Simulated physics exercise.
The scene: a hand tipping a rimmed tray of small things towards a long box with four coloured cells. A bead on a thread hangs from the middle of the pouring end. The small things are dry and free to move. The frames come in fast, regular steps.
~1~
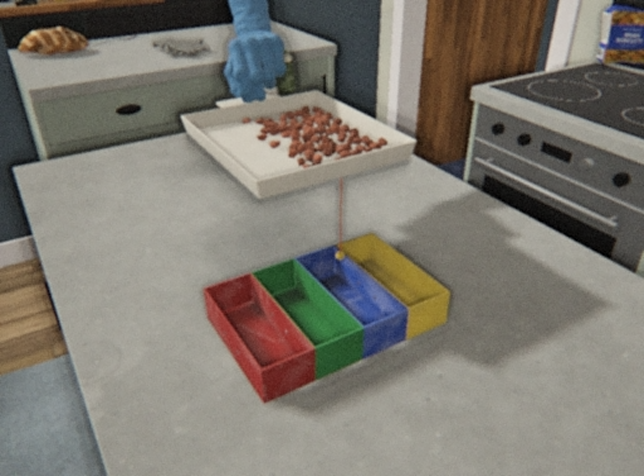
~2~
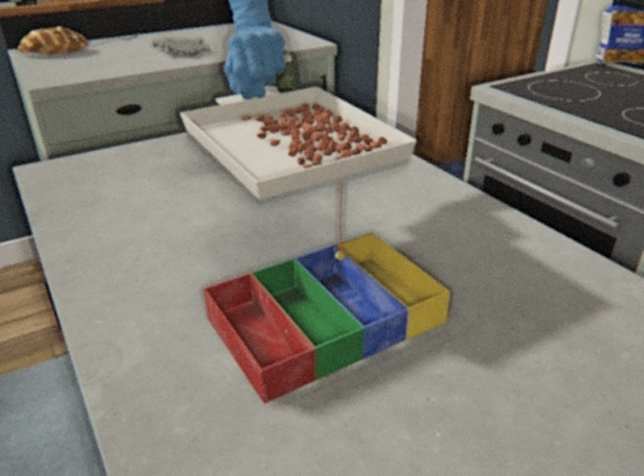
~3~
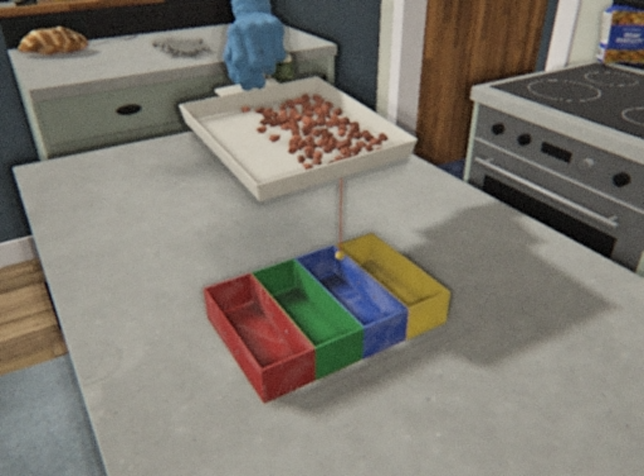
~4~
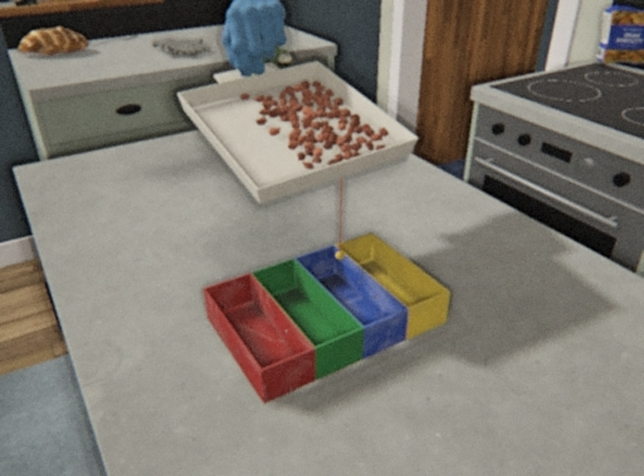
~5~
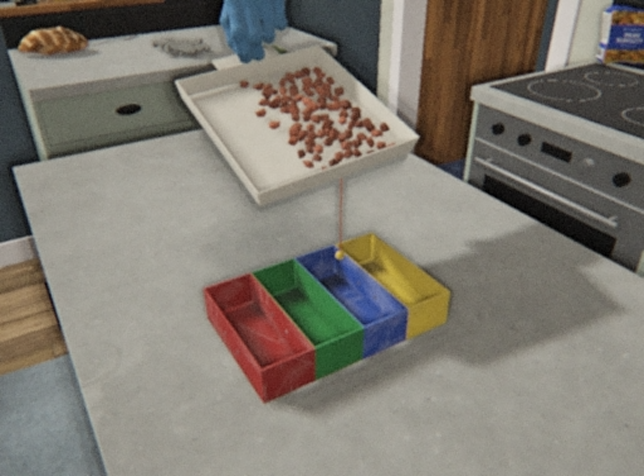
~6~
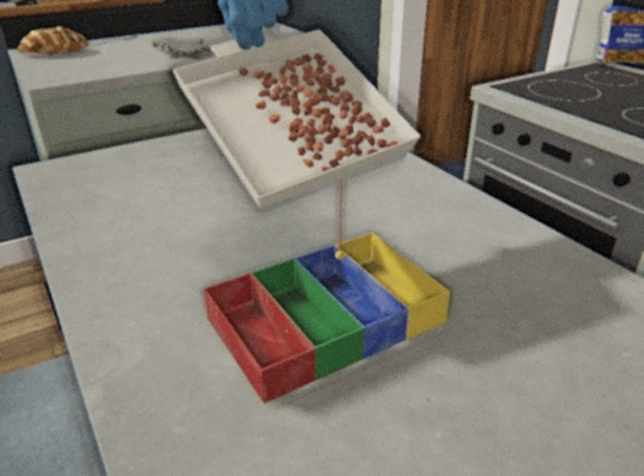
In a kitchen seen from above at an angle, a pale worktop stands before a grey-green cabinet with a bread roll on it and an oven at the right. A blue-gloved hand holds a white rimmed tray of reddish-brown bits above a box with red, green, blue and yellow cells, a small bead hanging between. The hand gradually raises the tray's far side, tilting it towards the box, while the view stays still.
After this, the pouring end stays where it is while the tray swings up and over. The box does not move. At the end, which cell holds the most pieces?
Fullest: The green cell.
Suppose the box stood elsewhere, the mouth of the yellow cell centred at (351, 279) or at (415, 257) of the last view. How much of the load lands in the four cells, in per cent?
In turn 100 and 90 in a hundred.
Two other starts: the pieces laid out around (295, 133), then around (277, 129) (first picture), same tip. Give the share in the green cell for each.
About 60 and 60 per cent.
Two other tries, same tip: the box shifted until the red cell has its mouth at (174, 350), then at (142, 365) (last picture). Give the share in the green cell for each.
First some 0, then 0 per cent.
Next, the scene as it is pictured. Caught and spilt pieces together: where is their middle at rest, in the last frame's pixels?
Around (313, 327).
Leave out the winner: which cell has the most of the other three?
It is the blue cell.
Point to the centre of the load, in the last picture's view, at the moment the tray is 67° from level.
Near (316, 172).
Shortly afterwards, tray tipped steeply; all but a few on the tray; a little falling or outside the box.
Next, tray tipped past a quarter turn; near a third on the tray; near a quarter in the green cell; a little in the red cell; a little in the blue cell; near a quarter falling or outside the box.
Some moments later, tray tipped past a quarter turn; near half in the green cell; near a quarter in the blue cell; a little in the red cell; only a few in the yellow cell; only a few falling or outside the box.
In the end, tray tipped past a quarter turn; near half in the green cell; near a quarter in the blue cell; a little in the red cell; only a few in the yellow cell; only a few outside the box.
